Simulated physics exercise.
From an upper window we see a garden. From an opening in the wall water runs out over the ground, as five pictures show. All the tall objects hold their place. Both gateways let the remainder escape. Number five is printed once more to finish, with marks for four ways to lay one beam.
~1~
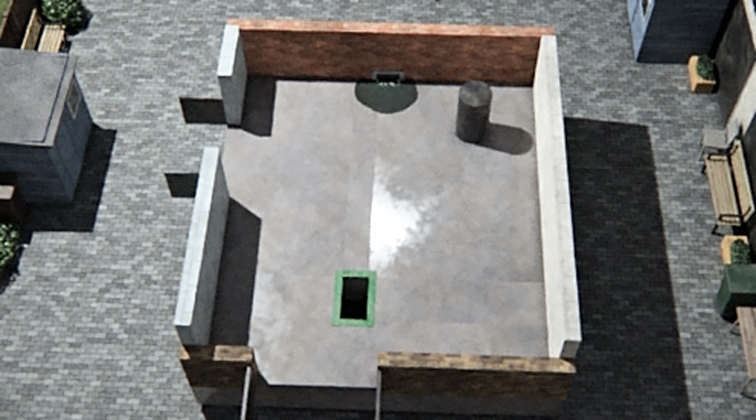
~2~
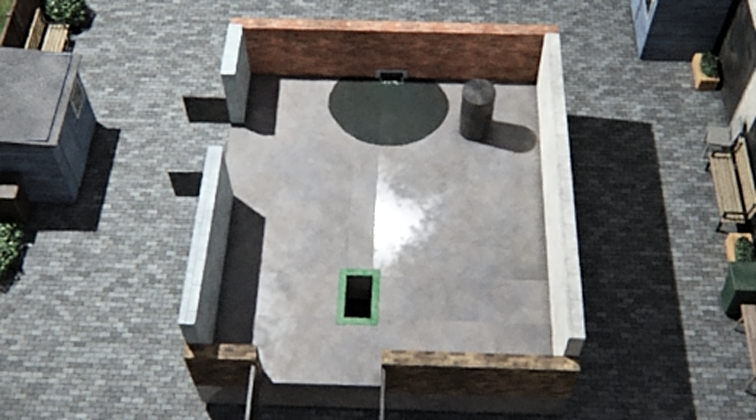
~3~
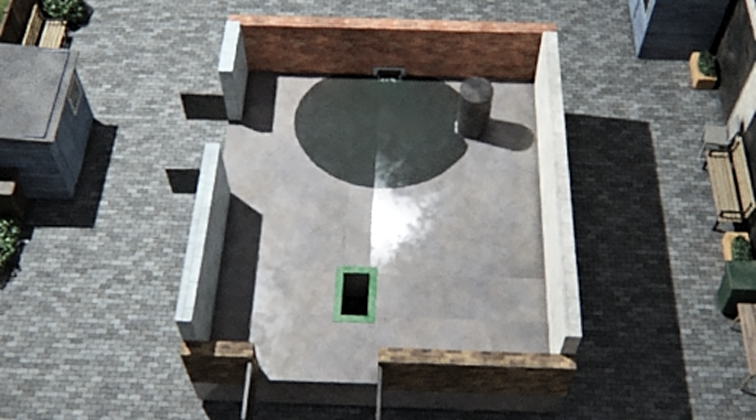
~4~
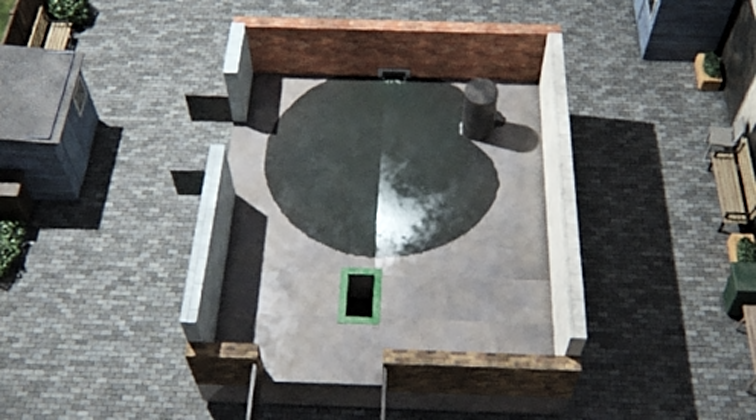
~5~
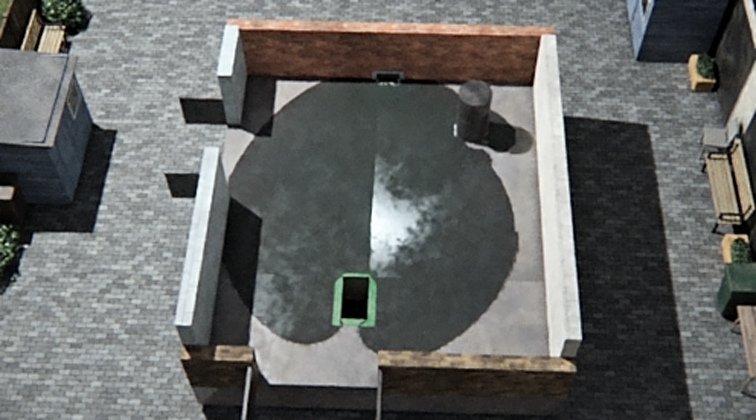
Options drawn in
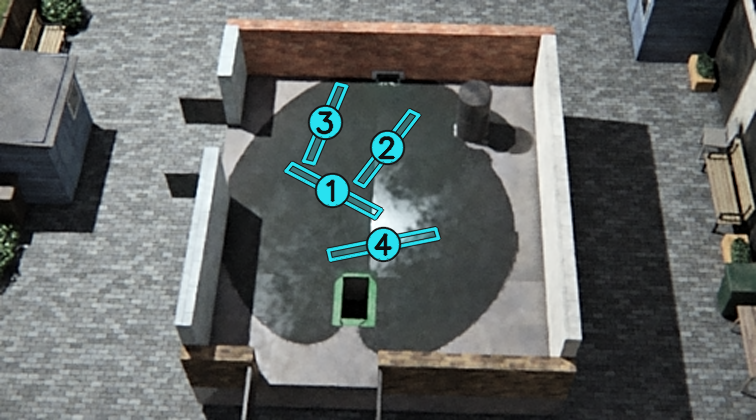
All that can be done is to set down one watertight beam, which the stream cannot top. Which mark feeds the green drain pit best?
3.
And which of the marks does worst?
Here it is spot 4.
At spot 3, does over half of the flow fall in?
No.
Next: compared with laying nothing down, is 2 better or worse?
It is worse.
On the marked copy, 1 from (289, 167) to (378, 213); 2 from (359, 184) to (414, 112); 3 from (308, 162) to (341, 85); 4 from (329, 255) to (437, 233).
With 1, about 13 % of the stream runs into the green drain pit, about 86 % out by the gates.
With 2, about 17 % of the stream runs into the green drain pit, about 81 % out by the gates.
With 3, about 27 % of the stream runs into the green drain pit, about 72 % out by the gates.
With 4, about 4 % of the stream runs into the green drain pit, about 95 % out by the gates.
